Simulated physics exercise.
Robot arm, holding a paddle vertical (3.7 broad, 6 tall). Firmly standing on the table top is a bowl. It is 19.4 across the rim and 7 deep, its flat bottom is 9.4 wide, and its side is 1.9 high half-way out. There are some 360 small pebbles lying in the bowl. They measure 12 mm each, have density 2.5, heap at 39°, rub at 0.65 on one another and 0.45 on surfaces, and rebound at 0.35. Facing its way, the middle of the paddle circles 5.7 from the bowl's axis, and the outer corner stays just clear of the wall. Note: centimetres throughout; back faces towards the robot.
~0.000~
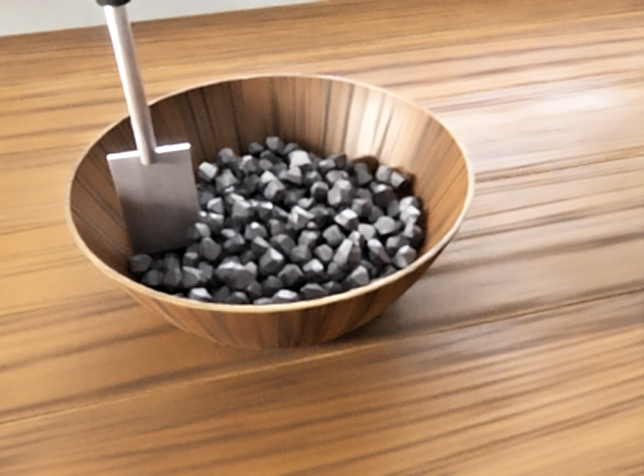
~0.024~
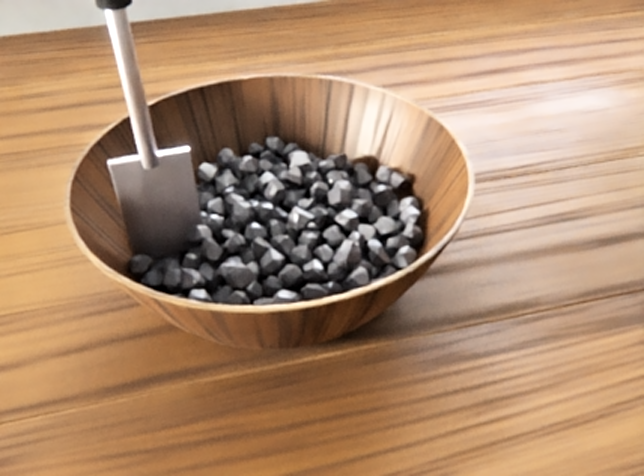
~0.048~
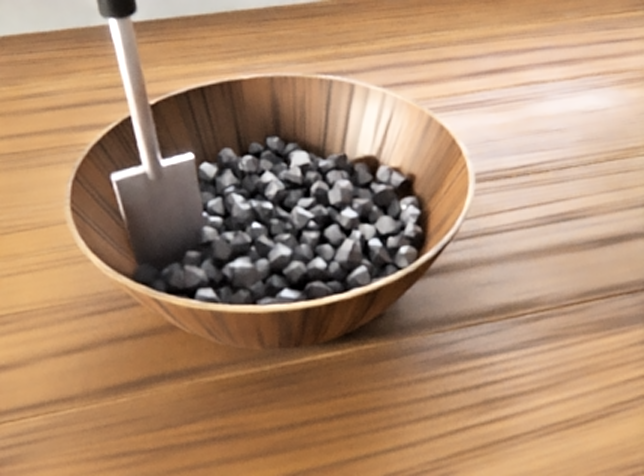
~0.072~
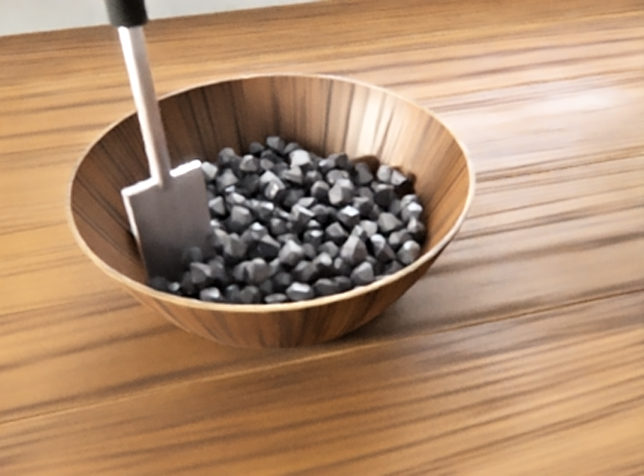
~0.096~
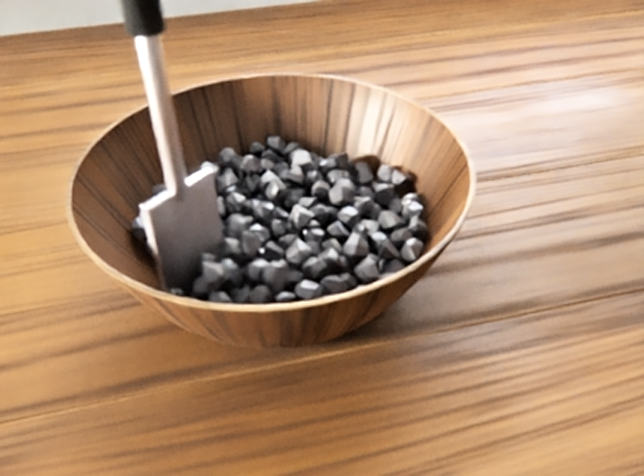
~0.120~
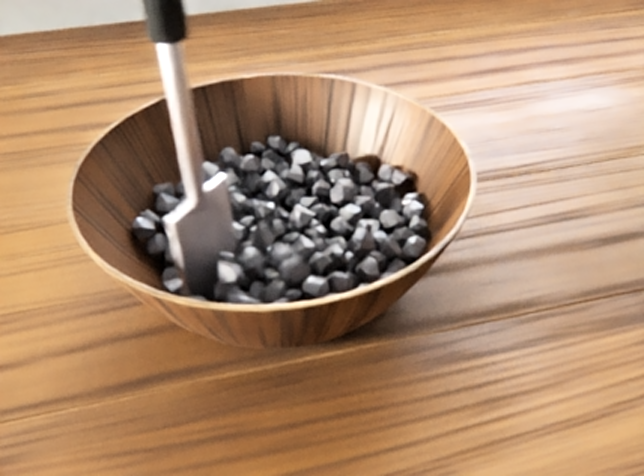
To begin with, a metal paddle with a black handle stands upright at the left side of a wooden bowl of dark grey pebbles on a wooden table. It then sweeps a short way rightward and toward the viewer, turning as it goes and nudging nearby pebbles, while the bowl stays still.
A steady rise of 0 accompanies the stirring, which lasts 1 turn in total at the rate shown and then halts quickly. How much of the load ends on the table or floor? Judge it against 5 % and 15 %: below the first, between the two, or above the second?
Between 5 and 15 %.
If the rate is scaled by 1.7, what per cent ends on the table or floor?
Some 25 in a hundred.
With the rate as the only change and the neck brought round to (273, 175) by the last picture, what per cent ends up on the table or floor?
Some 25 per cent.
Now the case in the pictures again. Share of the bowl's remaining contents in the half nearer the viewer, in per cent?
65 %.
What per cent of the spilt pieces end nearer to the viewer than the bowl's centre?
Close to 40 in a hundred.
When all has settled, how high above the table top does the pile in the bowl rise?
I'd guess close to 8.5 centimetres.
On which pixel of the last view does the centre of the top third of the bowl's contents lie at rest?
Estimated centre: (202, 261).
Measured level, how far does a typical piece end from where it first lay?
Somewhere around 4 centimetres.
After 0.38 s, 168° round, highest piece 9 above the table; 356 in the bowl, 1 on the table or floor, 2 in flight or on the tool.
After 0.64 s, 290° round, highest piece 10 above the table; 339 in the bowl, 13 on the table or floor, 7 in flight or on the tool.
After 0.97 s, 0° round, highest piece 8 above the table; 325 in the bowl, 34 on the table or floor.
After 1.67 s, 0° round, highest piece 8 above the table; 325 in the bowl, 34 on the table or floor.
In the end, 325 in the bowl, 34 on the table or floor. That is 9 % on the table or floor.
